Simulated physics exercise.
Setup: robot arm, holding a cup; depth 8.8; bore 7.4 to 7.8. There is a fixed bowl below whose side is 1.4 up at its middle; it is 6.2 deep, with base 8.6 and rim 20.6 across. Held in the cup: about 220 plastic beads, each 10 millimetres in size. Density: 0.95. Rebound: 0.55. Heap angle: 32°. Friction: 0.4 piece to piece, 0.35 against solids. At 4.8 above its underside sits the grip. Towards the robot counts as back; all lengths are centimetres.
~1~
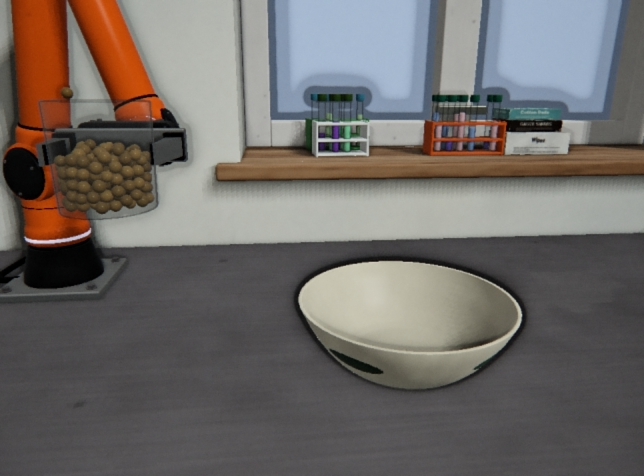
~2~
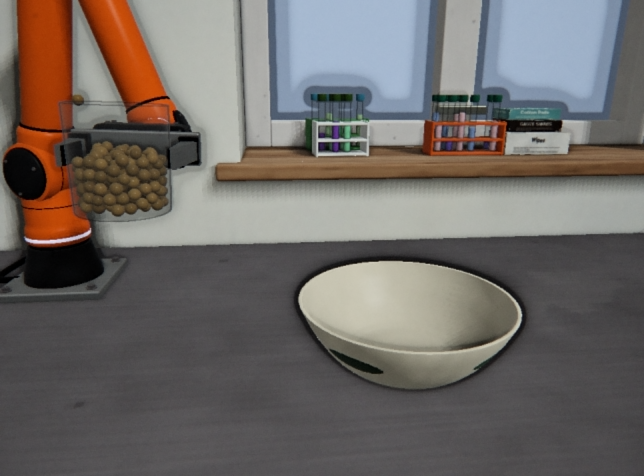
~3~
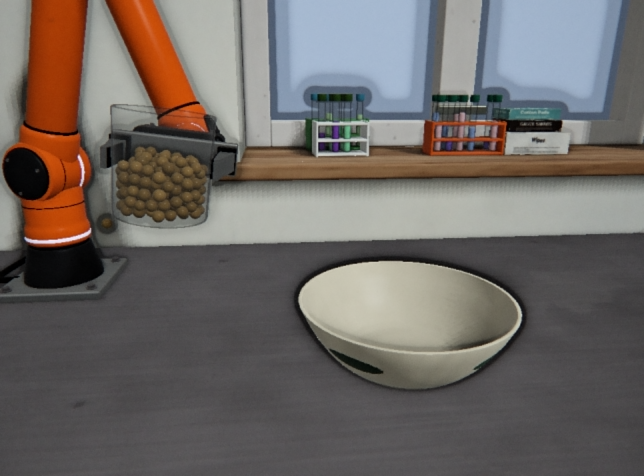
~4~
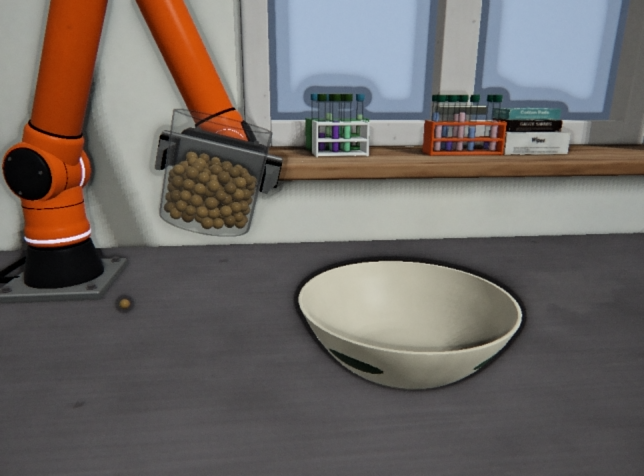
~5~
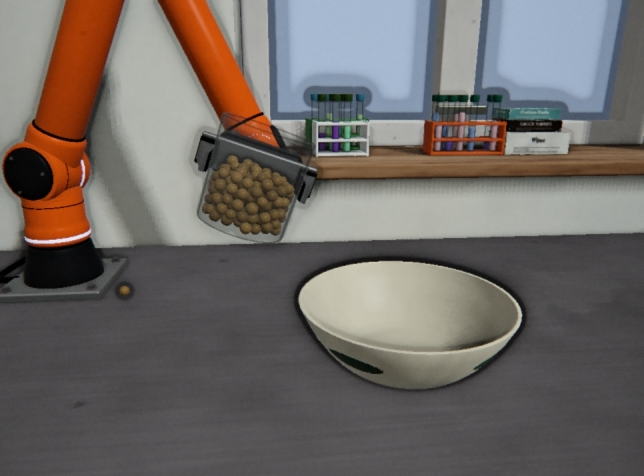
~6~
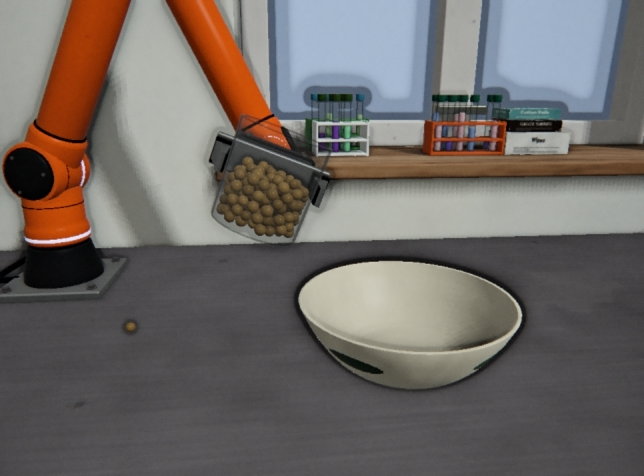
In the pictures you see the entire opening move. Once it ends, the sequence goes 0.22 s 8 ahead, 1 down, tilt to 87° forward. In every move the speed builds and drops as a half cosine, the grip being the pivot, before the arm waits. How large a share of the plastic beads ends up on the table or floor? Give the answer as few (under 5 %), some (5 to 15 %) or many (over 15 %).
Few, under 5 %.
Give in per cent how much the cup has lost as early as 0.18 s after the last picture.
Share out: Near 0 %.
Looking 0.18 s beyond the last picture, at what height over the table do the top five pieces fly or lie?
Those pieces are near 20 cm up.
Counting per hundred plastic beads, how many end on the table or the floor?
About 2 %.
Then, 0.09 s after the last picture, tilted 44° forward, highest piece 20 above the table; 216 in the cup, 1 on the table or floor.
Then, 0.18 s after the last picture, tilted 81° forward, highest piece 21 above the table; 216 in the cup, 1 on the table or floor.
Then, 0.42 s after the last picture, tilted 87° forward, highest piece 18 above the table; 151 in the cup, 50 in the bowl, 2 on the table or floor, 14 in flight or on a rim.
Then, 1.47 s after the last picture, tilted 87° forward, highest piece 18 above the table; 132 in the cup, 81 in the bowl, 4 on the table or floor.
Final count, 132 in the cup, 81 in the bowl, 4 on the table or floor. That is 2 % on the table or floor.
